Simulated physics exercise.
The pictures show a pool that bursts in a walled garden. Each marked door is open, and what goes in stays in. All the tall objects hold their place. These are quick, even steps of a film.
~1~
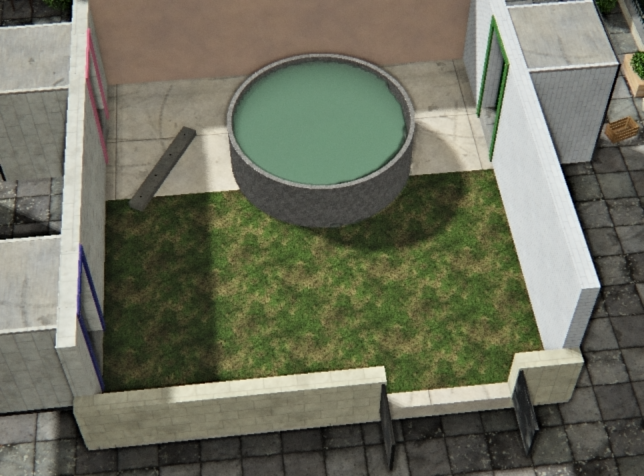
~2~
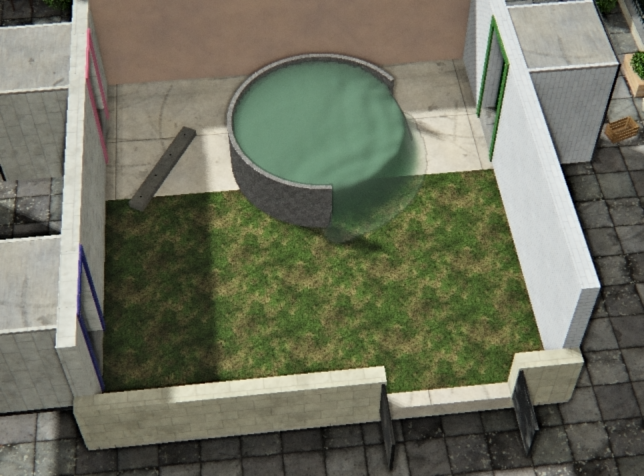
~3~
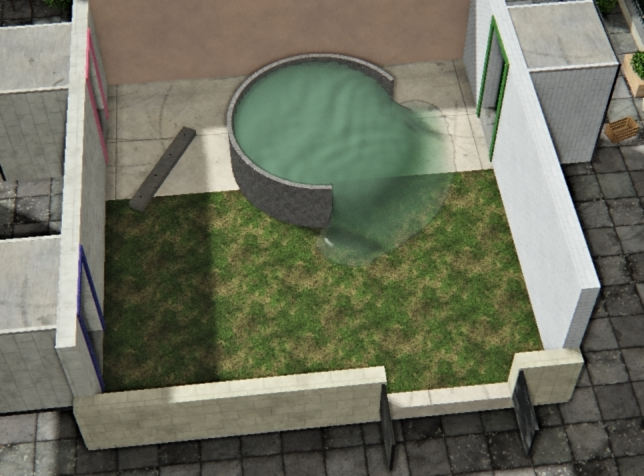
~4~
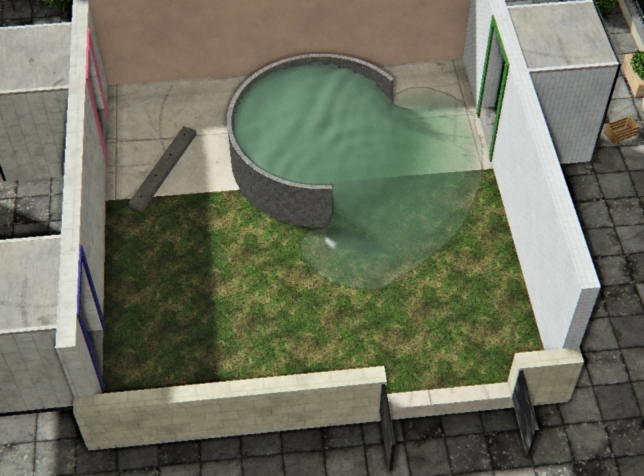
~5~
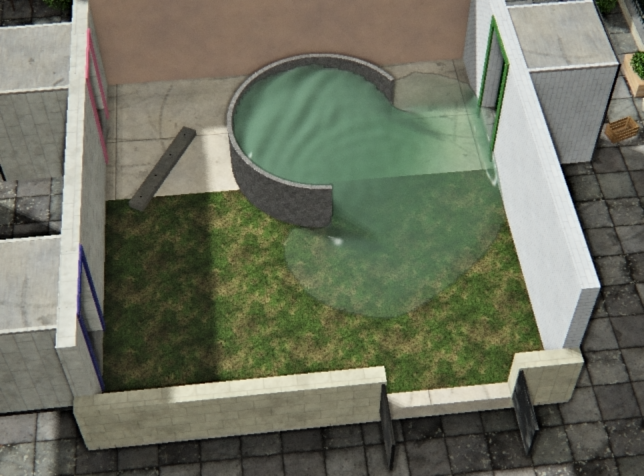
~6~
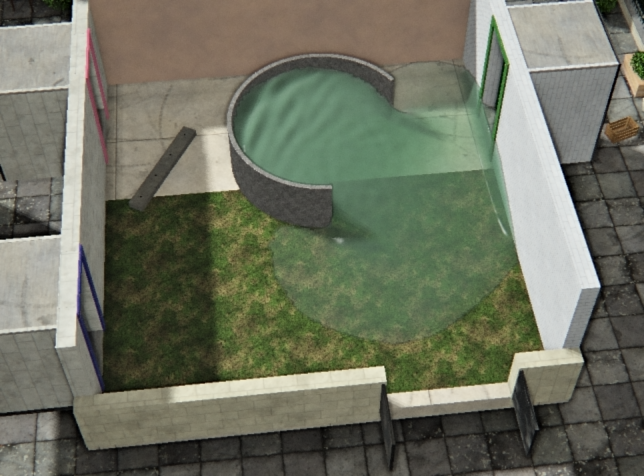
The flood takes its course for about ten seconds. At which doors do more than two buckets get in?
One by one: The pink door admits no more than that; the blue door lets in a lot; the green door lets in a lot.
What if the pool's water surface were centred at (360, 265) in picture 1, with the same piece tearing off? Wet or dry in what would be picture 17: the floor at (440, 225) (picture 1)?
Answer: Wet.
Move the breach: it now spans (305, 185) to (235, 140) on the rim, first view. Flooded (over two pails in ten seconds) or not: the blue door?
Then: The blue door is over.
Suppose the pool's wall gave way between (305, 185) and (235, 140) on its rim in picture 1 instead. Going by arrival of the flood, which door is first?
The one in blue.
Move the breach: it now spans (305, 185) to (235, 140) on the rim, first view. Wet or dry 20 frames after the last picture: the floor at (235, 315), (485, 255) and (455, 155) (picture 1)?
In turn: Covered, no water, not flooded.
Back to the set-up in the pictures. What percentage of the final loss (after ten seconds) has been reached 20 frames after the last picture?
Some 45 per cent.
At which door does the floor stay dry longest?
That is the blue-painted one.
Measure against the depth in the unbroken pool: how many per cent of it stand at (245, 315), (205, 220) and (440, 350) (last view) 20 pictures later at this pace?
In turn 2, 0 and 30 in a hundred.
A moment on, water covers 45 % of the floor; the pink door not reached, the blue door not reached, the green door over two buckets in.
Next, water covers 50 % of the floor; the pink door not reached, the blue door not reached, the green door far over two buckets in.
Then, water covers 60 % of the floor; the pink door not reached, the blue door not reached, the green door far over two buckets in.
Later, water covers 95 % of the floor; the pink door wet at the sill, nothing in, the blue door under two buckets in, the green door far over two buckets in.
In the end, water covers 100 % of the floor; the pink door wet at the sill, nothing in, the blue door far over two buckets in, the green door far over two buckets in.
